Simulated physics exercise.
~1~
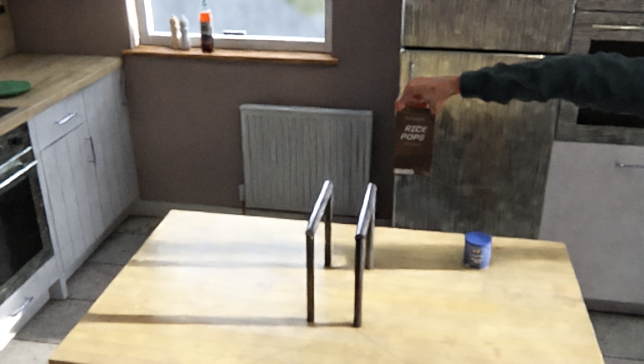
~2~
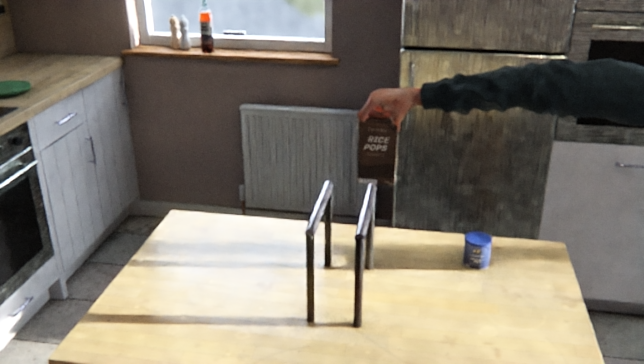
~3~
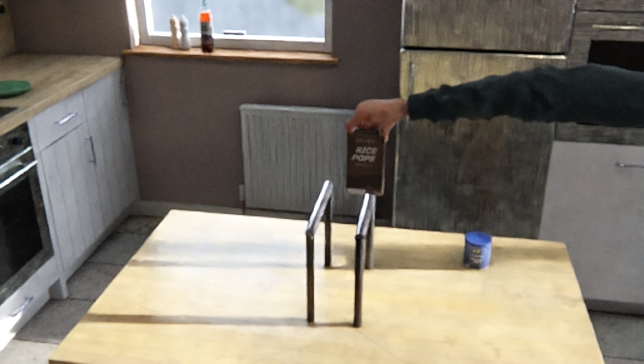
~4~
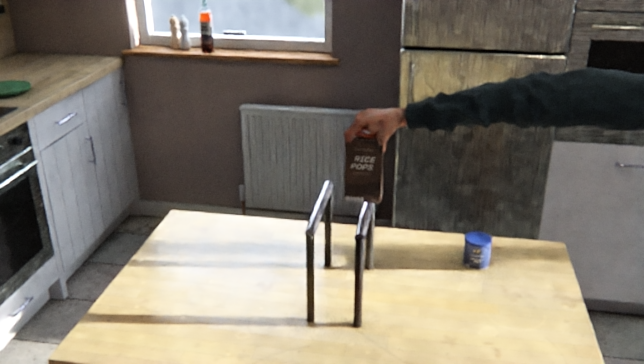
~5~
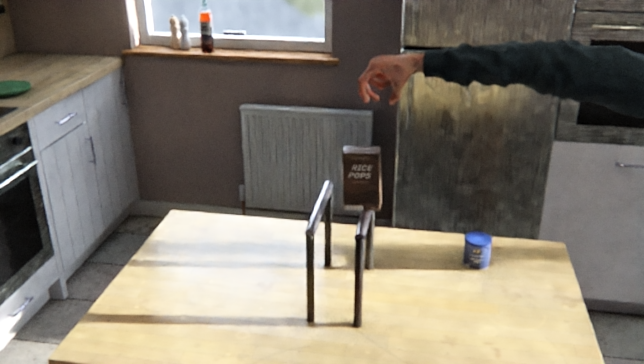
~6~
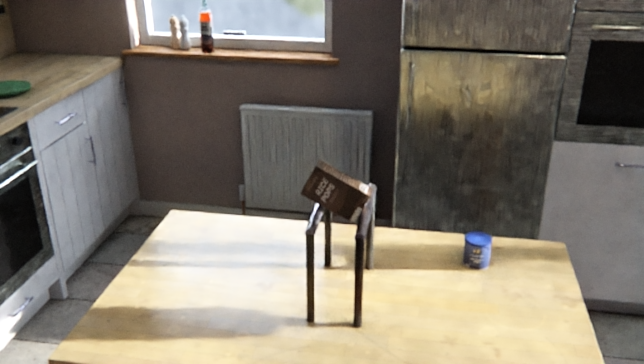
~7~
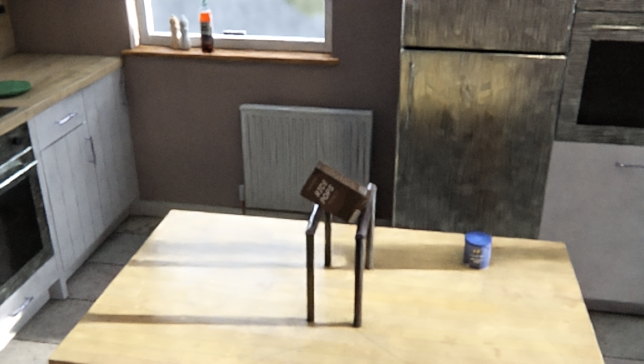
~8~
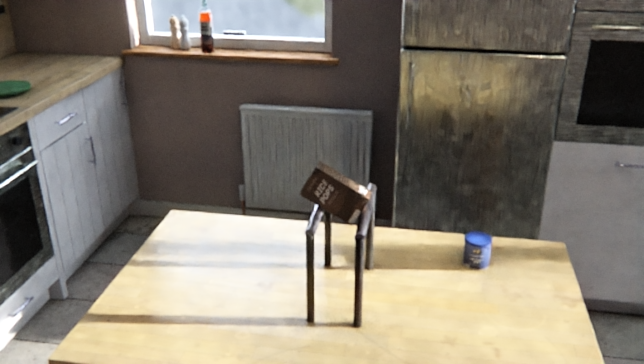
A brown packet is released by a hand, tips left and rests tilted across two supports.
